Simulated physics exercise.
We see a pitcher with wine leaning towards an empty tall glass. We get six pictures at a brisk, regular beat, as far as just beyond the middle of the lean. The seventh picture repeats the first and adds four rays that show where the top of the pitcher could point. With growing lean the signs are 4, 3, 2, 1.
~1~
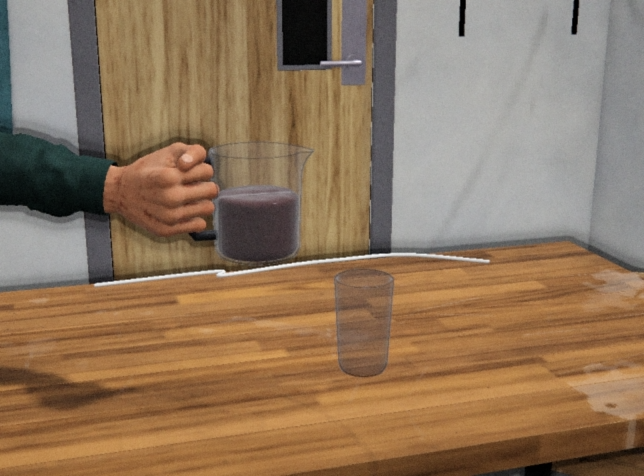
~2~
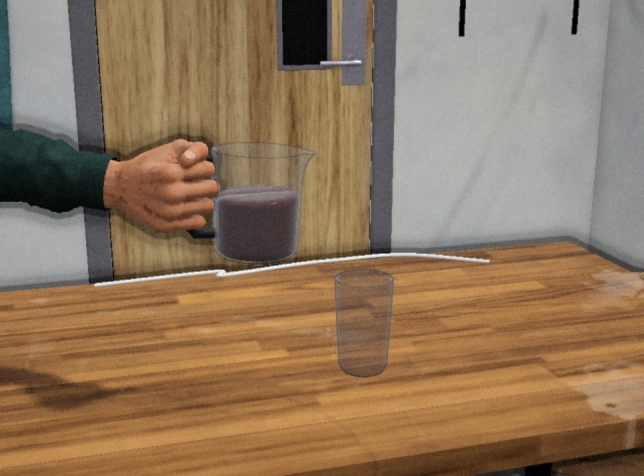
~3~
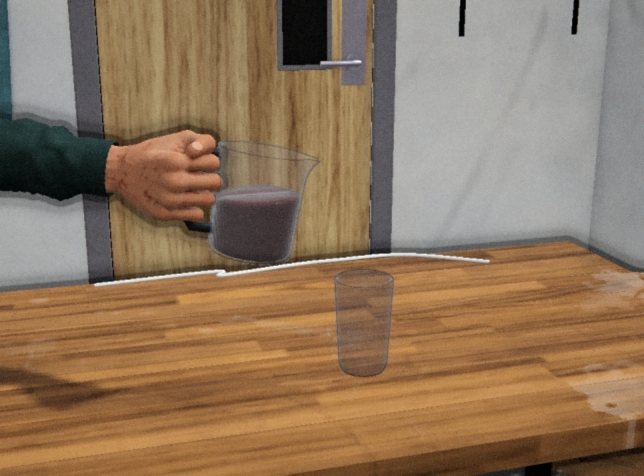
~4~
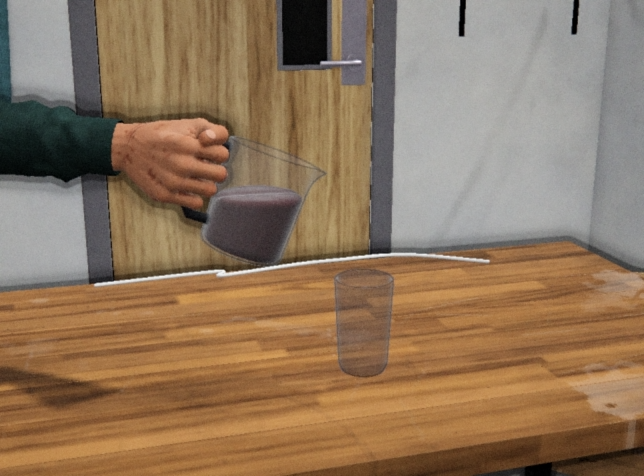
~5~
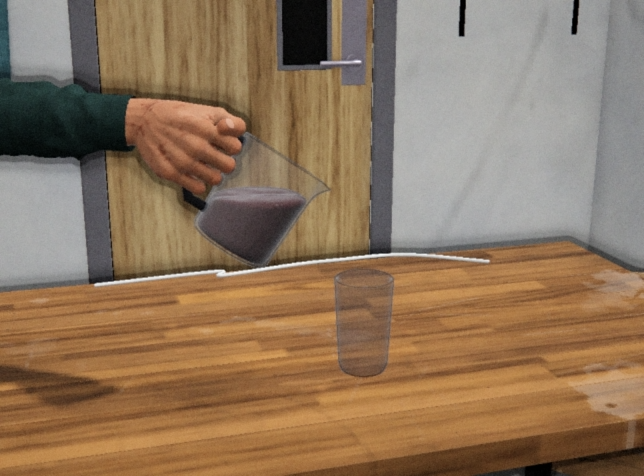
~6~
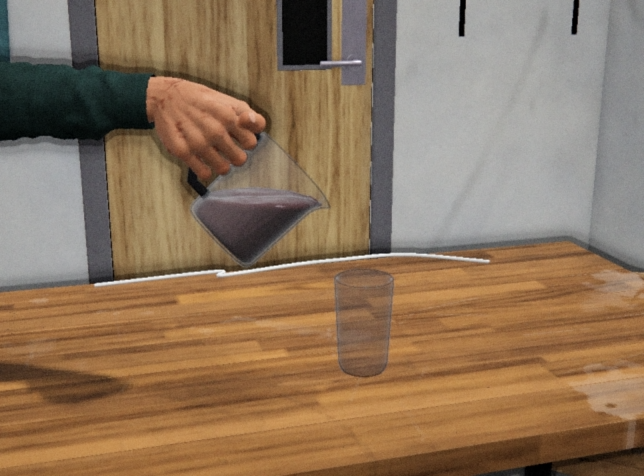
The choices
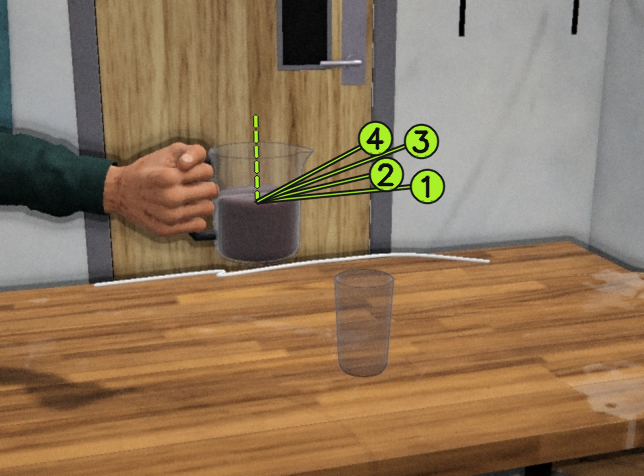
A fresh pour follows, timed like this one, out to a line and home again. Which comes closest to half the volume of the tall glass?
Take 4.
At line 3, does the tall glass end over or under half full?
Over half.
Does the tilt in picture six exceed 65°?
No.
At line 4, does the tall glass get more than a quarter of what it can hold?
Yes, it does.
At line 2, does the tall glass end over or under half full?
Over half.
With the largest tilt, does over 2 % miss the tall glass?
Yes, it does.
In lime, 1 at (410, 186); 2 at (369, 175); 3 at (405, 146); 4 at (360, 146).
If 1 is chosen, the tall glass ends with about 96 % of what it can hold; 15 % of the wine is spilt.
If 2 is chosen, the tall glass ends with about 90 % of what it can hold; 5 % of the wine is spilt.
If 3 is chosen, the tall glass ends with about 73 % of what it can hold.
If 4 is chosen, the tall glass ends with about 50 % of what it can hold.
